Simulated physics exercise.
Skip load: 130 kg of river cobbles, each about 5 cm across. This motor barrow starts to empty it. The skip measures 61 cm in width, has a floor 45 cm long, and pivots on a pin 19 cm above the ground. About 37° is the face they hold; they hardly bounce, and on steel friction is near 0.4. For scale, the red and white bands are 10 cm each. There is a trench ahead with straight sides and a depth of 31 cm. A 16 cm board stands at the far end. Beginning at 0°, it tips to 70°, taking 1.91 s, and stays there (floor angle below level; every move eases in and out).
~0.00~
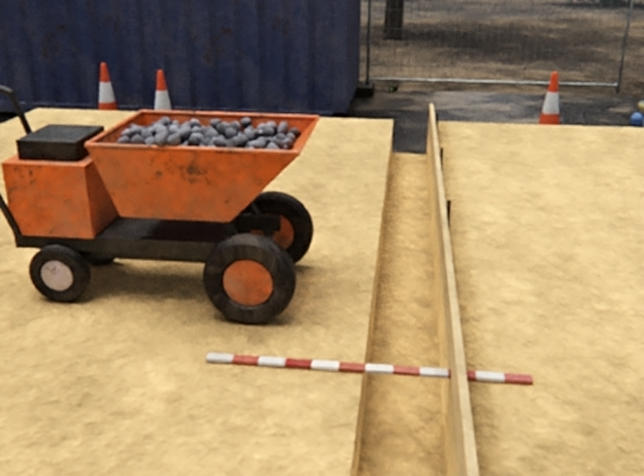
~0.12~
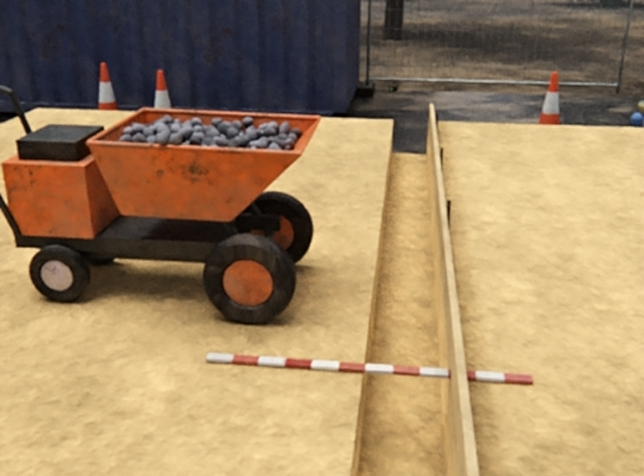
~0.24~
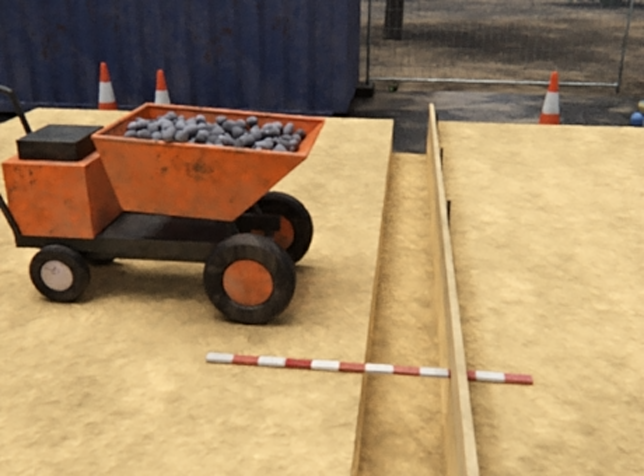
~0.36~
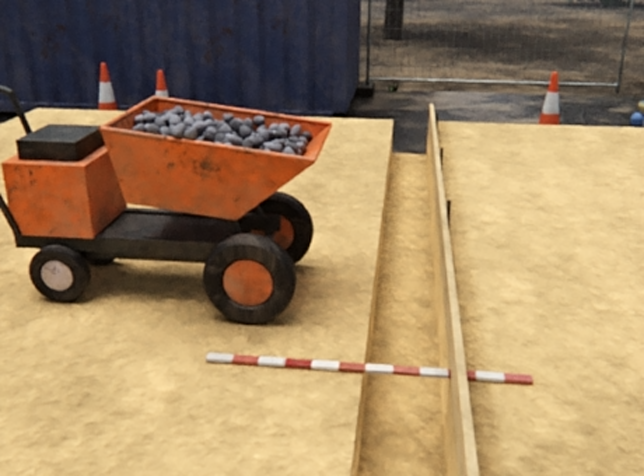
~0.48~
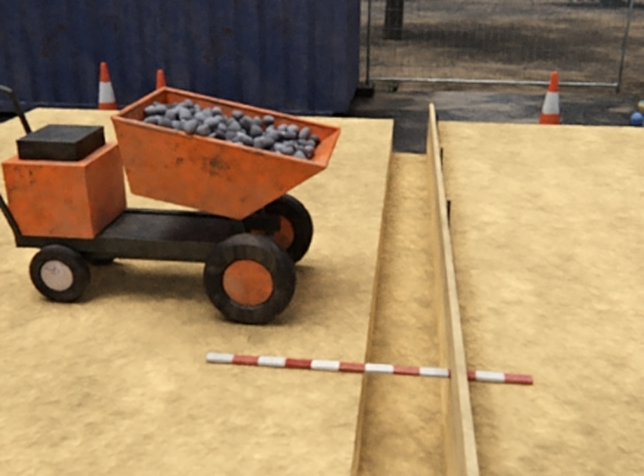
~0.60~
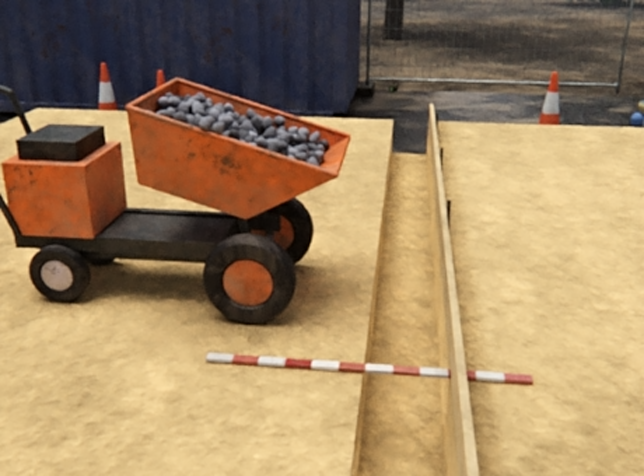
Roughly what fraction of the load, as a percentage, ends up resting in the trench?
Roughly 92 per cent of the load.
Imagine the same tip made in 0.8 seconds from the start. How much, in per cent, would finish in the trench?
Something close to 80 per cent.
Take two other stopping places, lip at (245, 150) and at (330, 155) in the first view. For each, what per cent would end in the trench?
I'd expect close to 100 per cent at the first and 50 per cent at the second.
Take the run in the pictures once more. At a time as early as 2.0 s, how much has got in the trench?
About 55%.
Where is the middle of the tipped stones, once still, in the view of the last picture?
Their centre sits close to (413, 340).
After 1.4 s the floor is at 59°; 98 % in the skip, 2 % in the trench; the foremost stones are at (413, 268).
After 2.0 s the floor is at 70°; 38 % in the skip, 57 % in the trench, 5 % past the trench; the foremost stones are at (518, 297).
After 2.4 s the floor is at 70°; 12 % in the skip, 80 % in the trench, 8 % past the trench; the foremost stones are at (555, 292).
After 4.3 s the floor is at 70°; 0 % in the skip, 92 % in the trench, 8 % past the trench; the foremost stones are at (574, 290).
